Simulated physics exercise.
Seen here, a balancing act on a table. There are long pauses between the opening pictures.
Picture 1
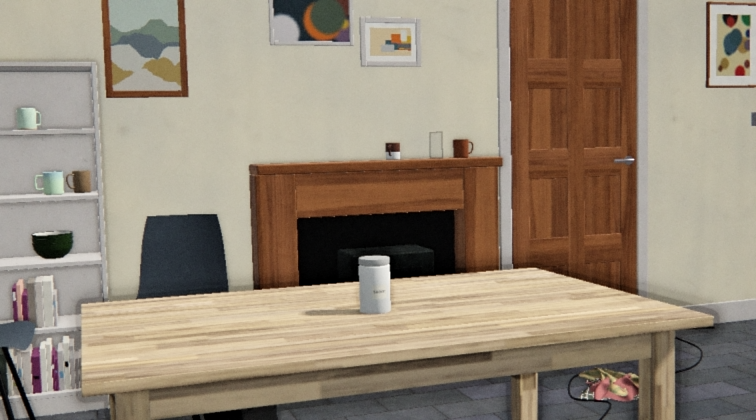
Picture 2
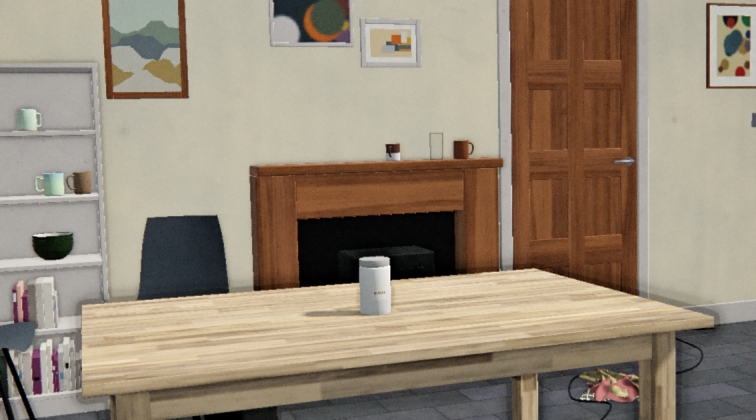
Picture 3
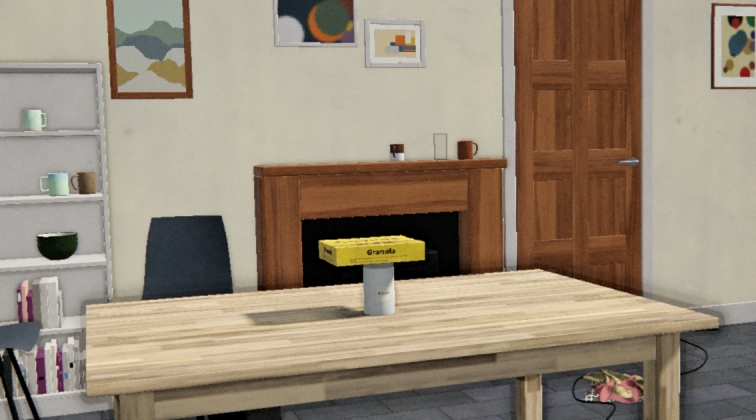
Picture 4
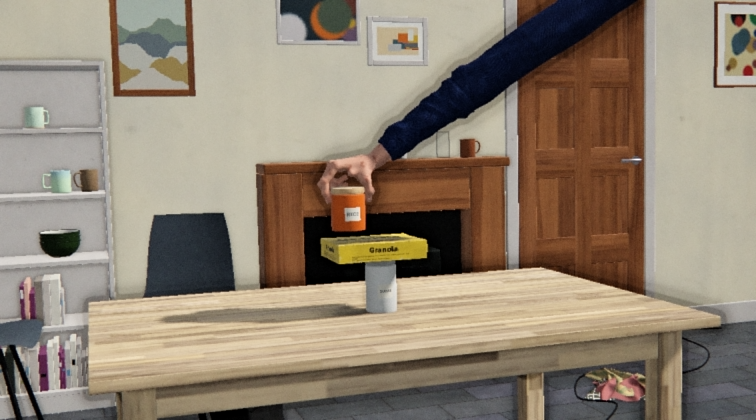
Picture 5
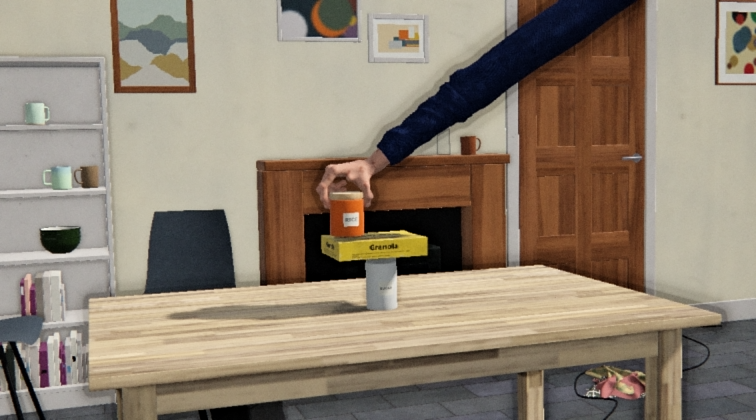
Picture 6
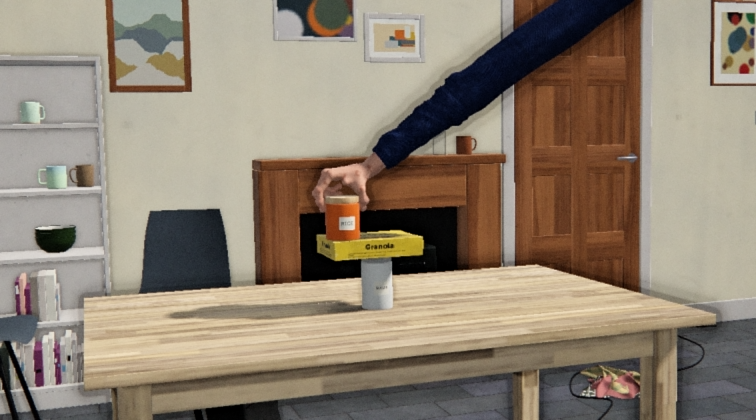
A hand lowering an orange jar onto the left side of a yellow crate balanced on a white jar on a table.
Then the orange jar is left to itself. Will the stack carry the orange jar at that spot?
Here the stack gives way.
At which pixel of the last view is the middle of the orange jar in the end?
Around (288, 305).
Then, 0.30 s later than the last frame, orange jar now fallen; yellow packet tilted by 42°.
Then, 0.40 s later than the last frame, yellow packet now fallen.
Then, 0.50 s later than the last frame, things are still on the move.
Then, 0.70 s later than the last frame, orange jar resting near (289, 305).
When it is over, fallen, yellow packet and orange jar; white jar as before. End places, in pixels of the last picture, orange jar near (288, 305). The stack loses its balance.
